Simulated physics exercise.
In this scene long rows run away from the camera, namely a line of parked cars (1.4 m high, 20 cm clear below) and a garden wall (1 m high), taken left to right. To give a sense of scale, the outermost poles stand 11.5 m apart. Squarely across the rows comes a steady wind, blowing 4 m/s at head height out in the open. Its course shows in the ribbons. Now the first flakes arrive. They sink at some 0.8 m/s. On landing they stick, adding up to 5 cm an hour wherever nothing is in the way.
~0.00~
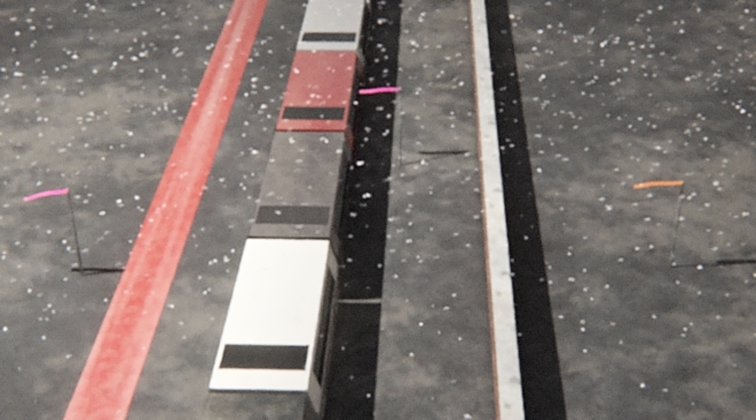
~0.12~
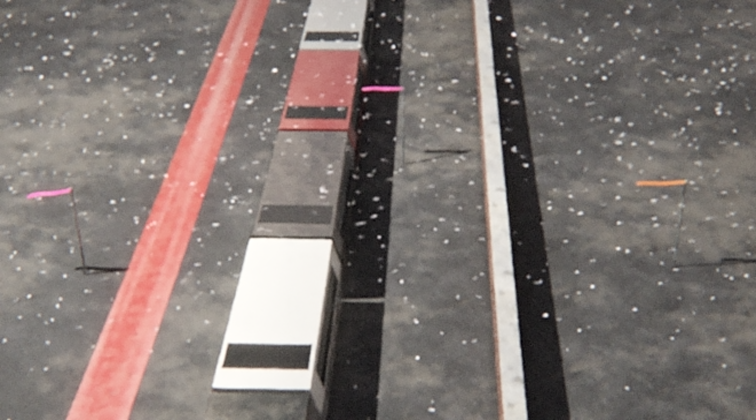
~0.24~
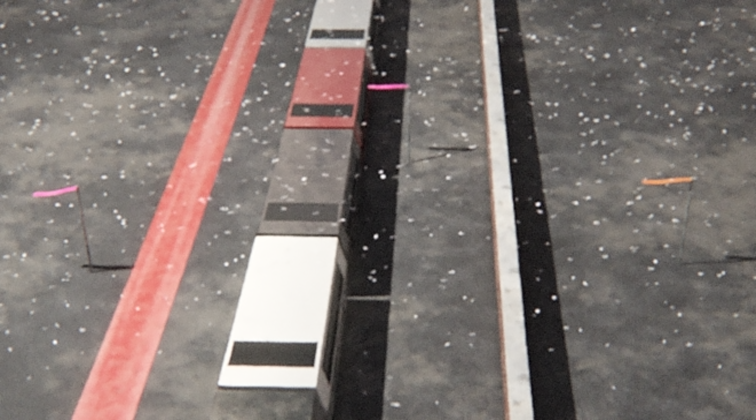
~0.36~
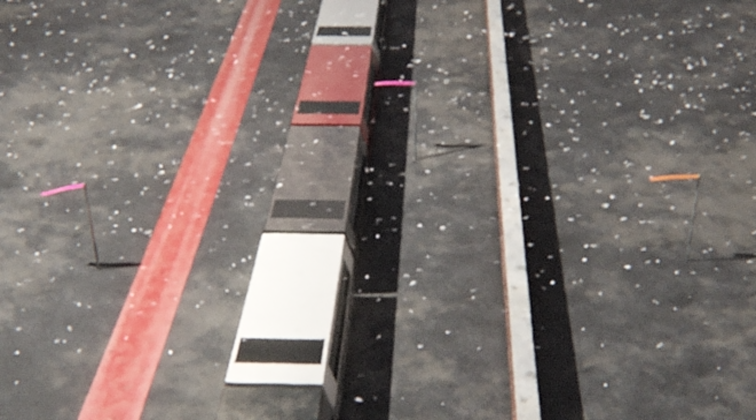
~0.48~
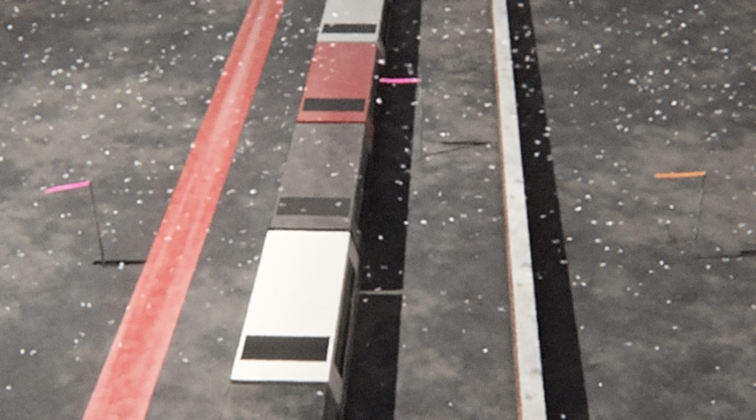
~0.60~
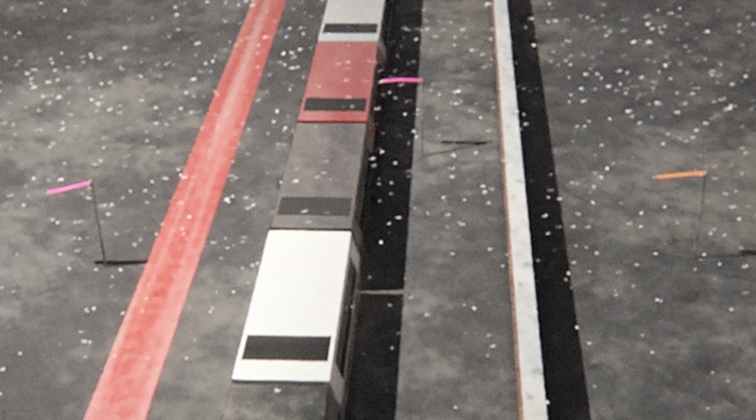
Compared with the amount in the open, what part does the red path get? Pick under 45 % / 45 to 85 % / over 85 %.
The red path gets from 45 to 85 % of the open amount.
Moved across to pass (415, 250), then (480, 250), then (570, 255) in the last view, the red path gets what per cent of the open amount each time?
Roughly 60 per cent, 80 per cent and 110 per cent in that order.
In 10 minutes the red path collects 6 mm against 8 mm in the open.
In 30 minutes the red path collects 19 mm against 25 mm in the open.
In 60 minutes the red path collects 37 mm against 50 mm in the open, so the red path has 75 % of the open amount; the left half of it has 71 %, the right half 78 %.
